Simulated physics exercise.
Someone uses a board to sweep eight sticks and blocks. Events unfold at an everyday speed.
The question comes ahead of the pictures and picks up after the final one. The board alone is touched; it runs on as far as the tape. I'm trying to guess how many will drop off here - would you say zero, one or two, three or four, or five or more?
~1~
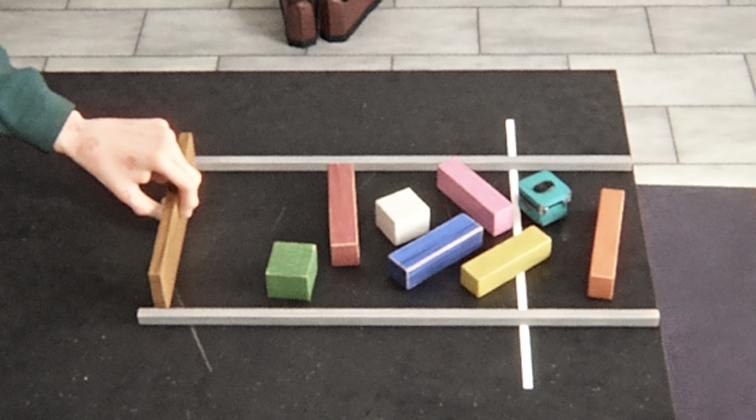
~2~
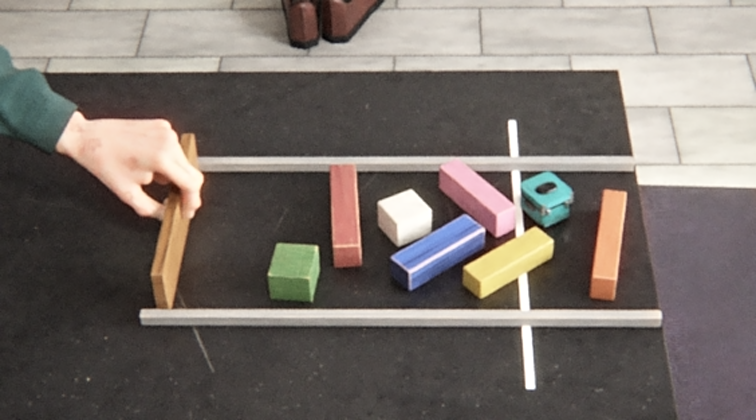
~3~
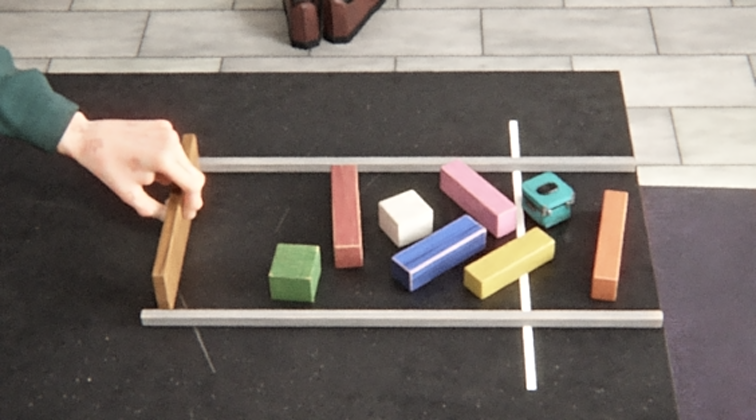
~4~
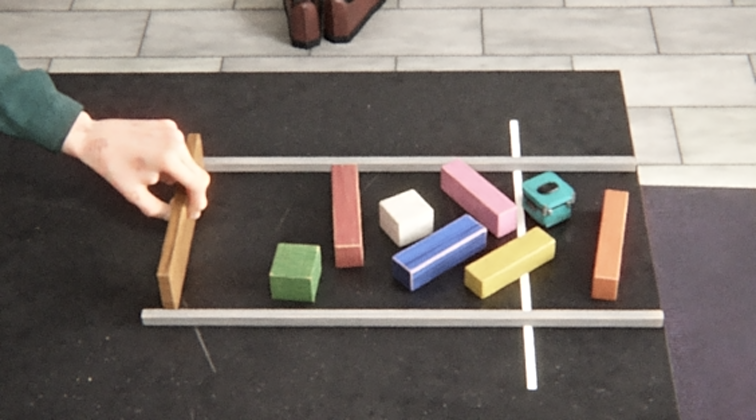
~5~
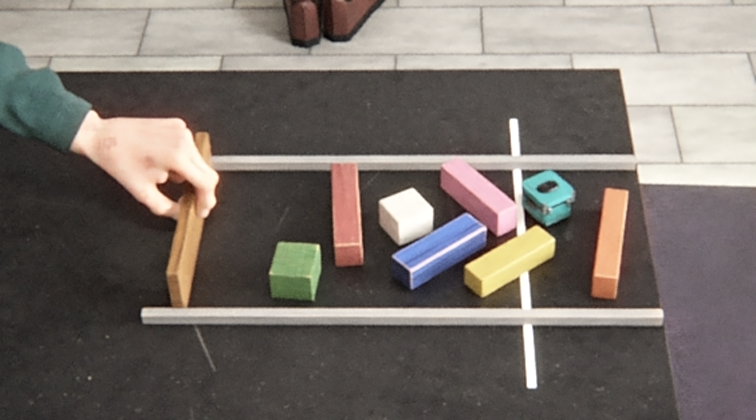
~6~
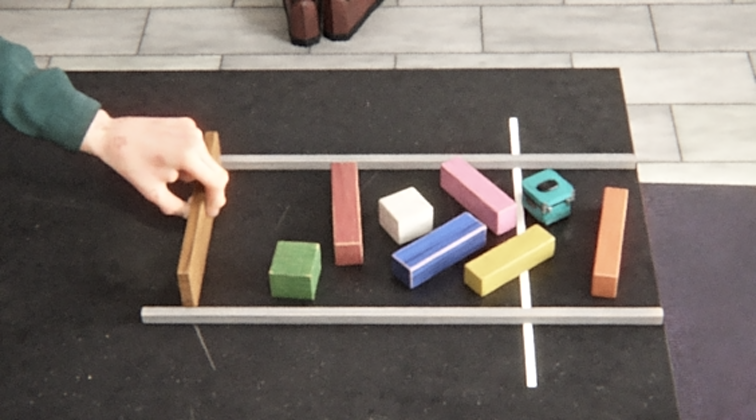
Seems one or two of them come crashing down.
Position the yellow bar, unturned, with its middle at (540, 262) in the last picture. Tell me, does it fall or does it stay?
It remains in place.
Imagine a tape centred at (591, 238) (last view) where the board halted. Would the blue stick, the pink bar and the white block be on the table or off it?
The blue stick is lost; the pink bar drops off; the white block remains up.
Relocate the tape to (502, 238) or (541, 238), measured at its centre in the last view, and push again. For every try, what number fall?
Tallies: 0, 1.
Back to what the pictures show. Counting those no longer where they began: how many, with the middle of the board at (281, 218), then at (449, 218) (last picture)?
First 1 and then 7.
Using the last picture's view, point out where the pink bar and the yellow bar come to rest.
The pink bar stops around (578, 186); the yellow bar around (621, 272).
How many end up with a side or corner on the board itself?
The count comes out at 2.
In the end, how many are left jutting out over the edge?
So the number is 0.
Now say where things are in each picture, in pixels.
Orange bar (607, 242); turquoise case (543, 199); yellow bar (506, 261); board (174, 219); tape (518, 240), in the first picture.
Turquoise case (545, 200); white block (405, 218), in the second picture.
Yellow bar (509, 263); blue stick (439, 252), in the third picture.
Orange bar (610, 244); board (183, 220), in the fourth picture.
Turquoise case (546, 199); pink bar (478, 196), in the fifth picture.
Orange bar (610, 241); turquoise case (546, 197); yellow bar (510, 260); board (201, 218); tape (522, 238), in the sixth picture.
Early on, none off yet; orange bar at rest near (610, 241); turquoise case at rest near (546, 197); yellow bar at rest near (510, 260).
A while later, none off yet; orange bar at rest near (610, 241); turquoise case at rest near (548, 197); yellow bar travelled a little near (525, 265).
Finally, the number that fall off is one or two; lost, orange bar.
